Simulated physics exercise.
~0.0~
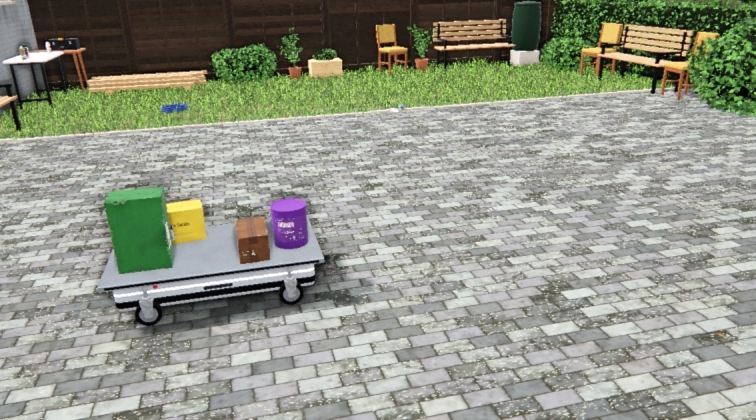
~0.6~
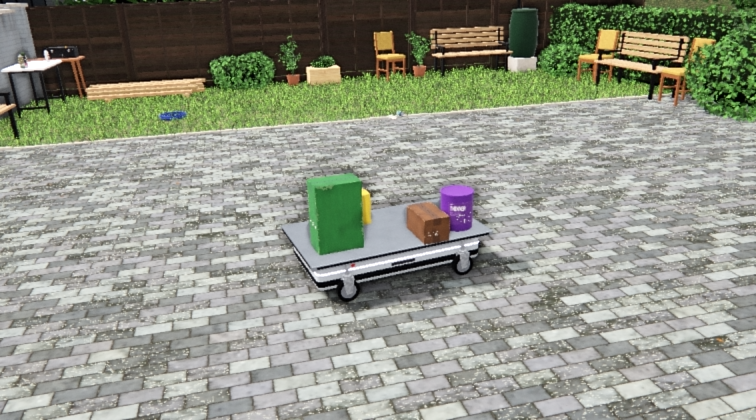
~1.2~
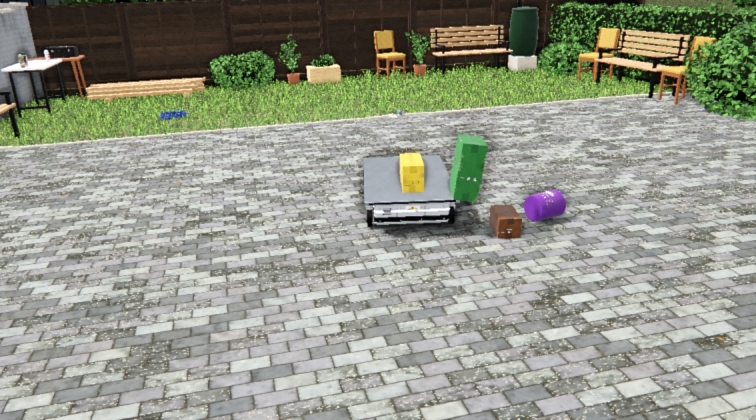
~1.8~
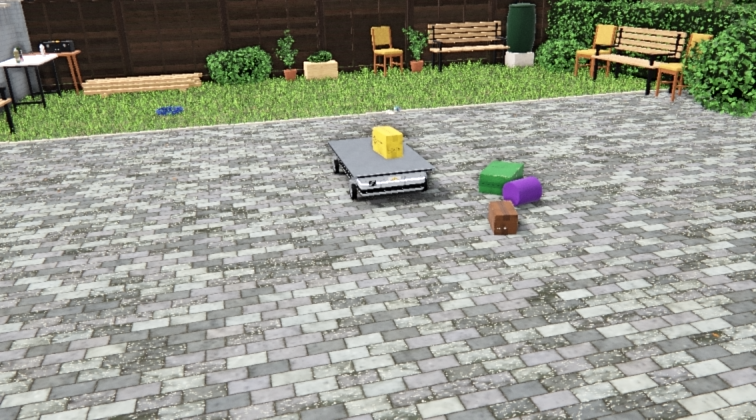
A flat grey cart carries four things across a paved yard, seen from slightly above, with grass, benches and a dark fence behind. A tall green box and a yellow parcel stand toward its left, a brown parcel and a purple pail toward its right. The cart rolls right, then swings away toward the grass. As it turns, the pail and brown parcel leave the bare deck, and the green box leans at its right edge. Finally the green box and pail lie toppled on the paving beside the upright brown parcel, while the yellow parcel still stands aboard.
